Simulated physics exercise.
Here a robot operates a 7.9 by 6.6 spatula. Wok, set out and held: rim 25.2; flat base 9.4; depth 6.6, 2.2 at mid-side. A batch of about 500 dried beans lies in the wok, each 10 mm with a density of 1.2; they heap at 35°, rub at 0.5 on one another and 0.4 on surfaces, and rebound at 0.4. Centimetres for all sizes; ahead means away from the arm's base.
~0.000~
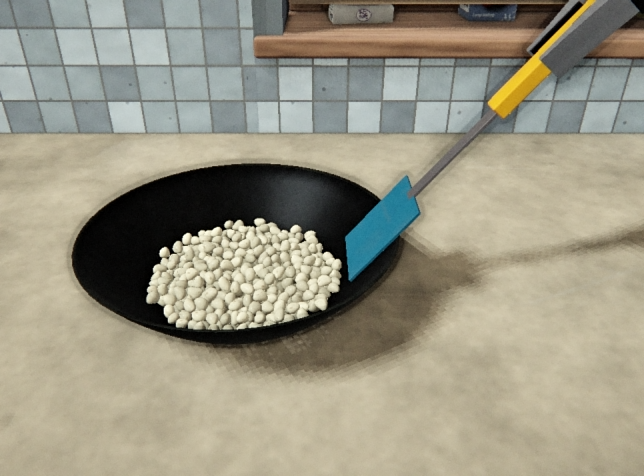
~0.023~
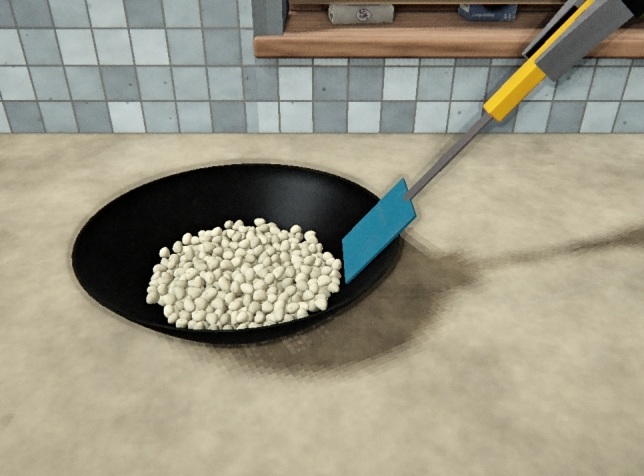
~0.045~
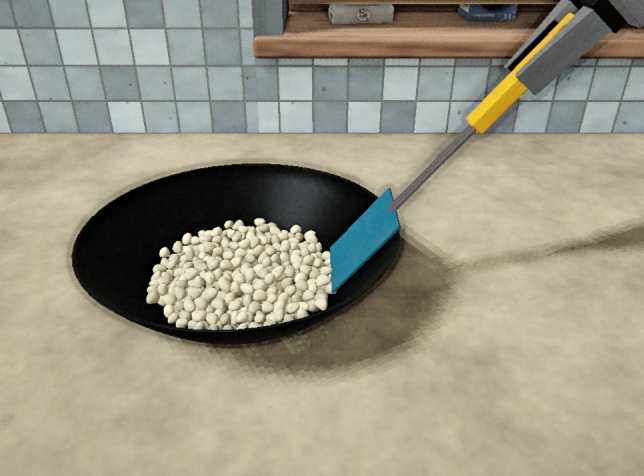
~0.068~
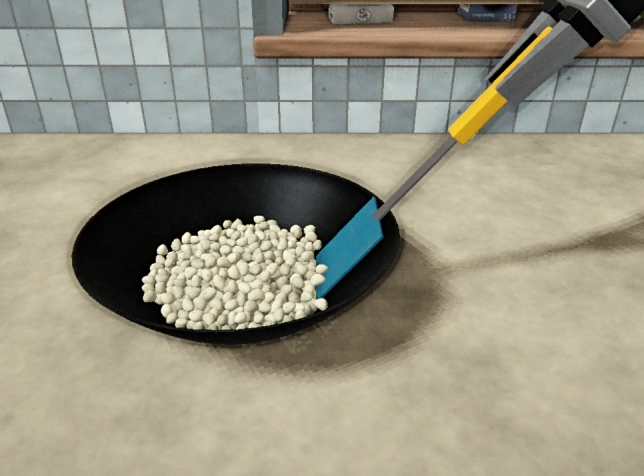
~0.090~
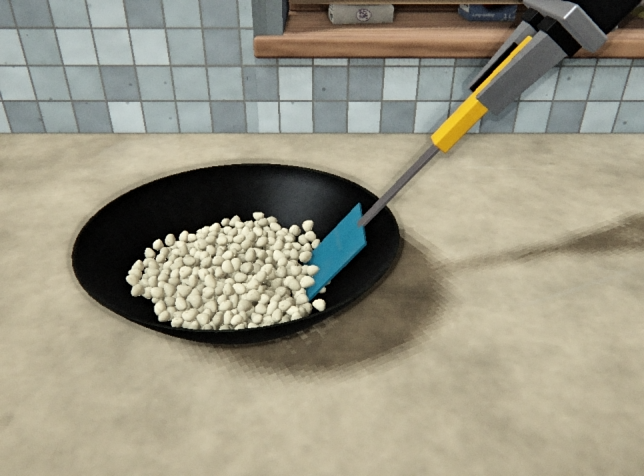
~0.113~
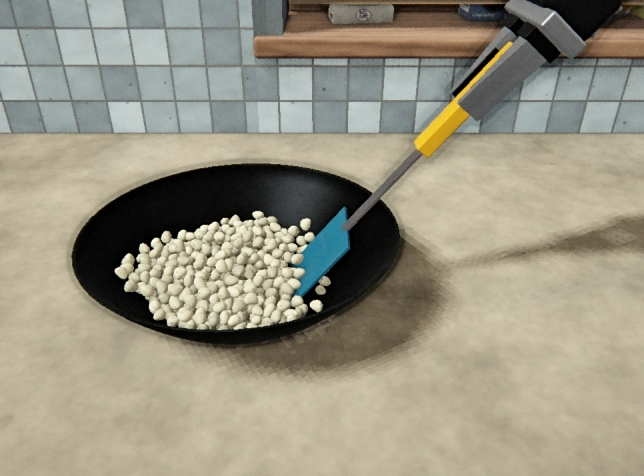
A robot arm lowered a blue spatula down and to the left into a black wok on a counter, pushing the pile of pale beans leftward as a few slipped around the blade's edges.
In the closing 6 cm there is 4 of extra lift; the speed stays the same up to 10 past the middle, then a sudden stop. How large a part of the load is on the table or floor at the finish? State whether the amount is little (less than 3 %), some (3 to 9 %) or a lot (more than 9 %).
The amount is a lot, more than 9 %.
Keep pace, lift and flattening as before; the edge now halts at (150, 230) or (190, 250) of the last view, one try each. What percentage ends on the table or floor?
The two tries give near 10 and near 0 in a hundred.
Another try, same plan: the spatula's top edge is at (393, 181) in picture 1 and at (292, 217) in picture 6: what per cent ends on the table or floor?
Roughly 35 %.
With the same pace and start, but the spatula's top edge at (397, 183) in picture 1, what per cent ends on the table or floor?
25 percent or so.
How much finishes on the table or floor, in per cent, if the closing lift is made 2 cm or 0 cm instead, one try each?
Estimates, in order: 35 % then 30 %.
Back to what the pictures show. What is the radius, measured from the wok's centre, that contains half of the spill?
That distance comes to about 24 cm.
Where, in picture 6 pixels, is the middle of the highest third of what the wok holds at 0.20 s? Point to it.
Roughly at (166, 263).
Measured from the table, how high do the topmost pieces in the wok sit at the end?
About 6.0 cm.
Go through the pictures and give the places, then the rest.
The spatula top edge at (413, 193), sloping 51°; upper third of the load around (246, 268), from x 155 to 335, top at y 225; 496 in the wok, in the first frame.
The spatula top edge at (409, 196), sloping 51°; upper third of the load around (246, 268), from x 155 to 335, top at y 225, in the second frame.
The spatula top edge at (395, 206), sloping 51°; upper third of the load around (245, 268), from x 155 to 330, top at y 225, in the third frame.
The spatula top edge at (378, 216), sloping 51°; upper third of the load around (241, 266), from x 150 to 325, top at y 220, in the fourth frame.
The spatula top edge at (363, 222), sloping 51°; upper third of the load around (229, 267), from x 135 to 325, top at y 215, in the fifth frame.
The spatula top edge at (347, 226), sloping 51°; upper third of the load around (215, 267), from x 120 to 325, top at y 215; 496 in the wok, in the sixth frame.
After 0.20 s, sloping 51°, highest piece 6 above the table; 496 in the wok.
After 0.30 s, sloping 51°, highest piece 8 above the table; 496 in the wok.
After 0.54 s, sloping 51°, highest piece 8 above the table; 367 in the wok, 87 on the table or floor, 42 on the blade or in flight.
After 1.59 s, sloping 51°, highest piece 6 above the table; 367 in the wok, 129 on the table or floor.
In the end, 367 in the wok, 129 on the table or floor. That is 26 % on the table or floor.
